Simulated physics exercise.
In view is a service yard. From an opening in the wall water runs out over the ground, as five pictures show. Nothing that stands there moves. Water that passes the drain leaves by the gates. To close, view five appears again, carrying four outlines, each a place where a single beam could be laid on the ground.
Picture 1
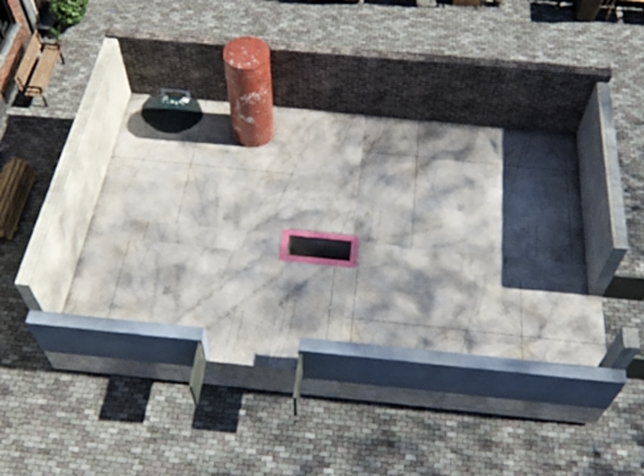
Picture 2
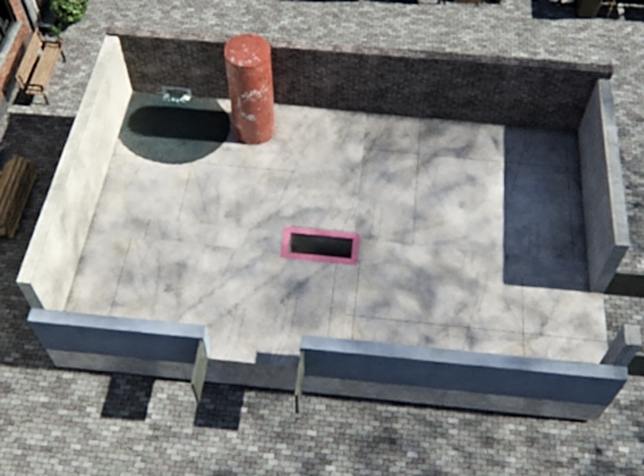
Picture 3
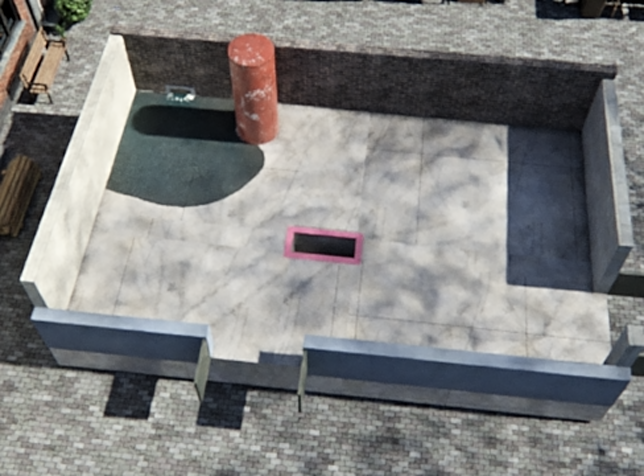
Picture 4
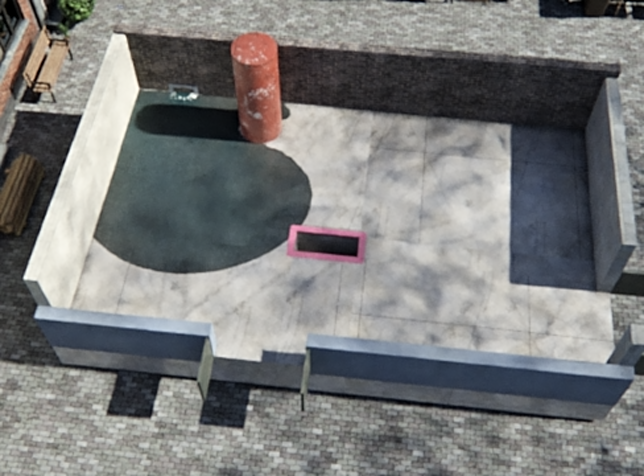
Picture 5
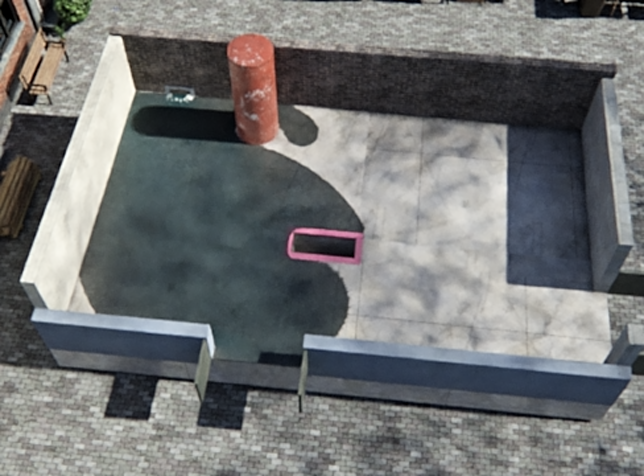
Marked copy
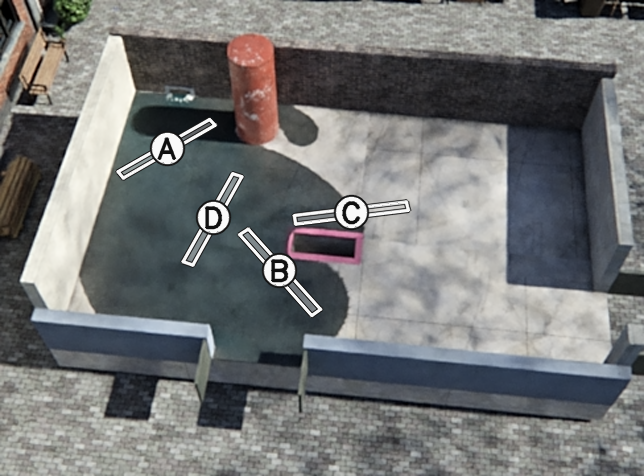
In this clip, dark water spreads from the back left corner of a walled service yard, passing around a red cylinder and widening across the pale ground until it surrounds part of a pink-edged drain pit and enters it.
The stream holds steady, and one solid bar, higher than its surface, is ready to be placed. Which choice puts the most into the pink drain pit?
Choose B.
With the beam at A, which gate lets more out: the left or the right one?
More leaves on the right.
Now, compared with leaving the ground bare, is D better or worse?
Spot D is worse.
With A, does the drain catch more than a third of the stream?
No.
On the marked copy, A from (120, 174) to (212, 122); B from (244, 231) to (316, 312); C from (294, 219) to (407, 206); D from (187, 263) to (237, 175).
With A, about 14 % of the stream runs into the pink drain pit, about 84 % out by the gates.
With B, about 24 % of the stream runs into the pink drain pit, about 74 % out by the gates.
With C, about 12 % of the stream runs into the pink drain pit, about 86 % out by the gates.
With D, about 14 % of the stream runs into the pink drain pit, about 85 % out by the gates.
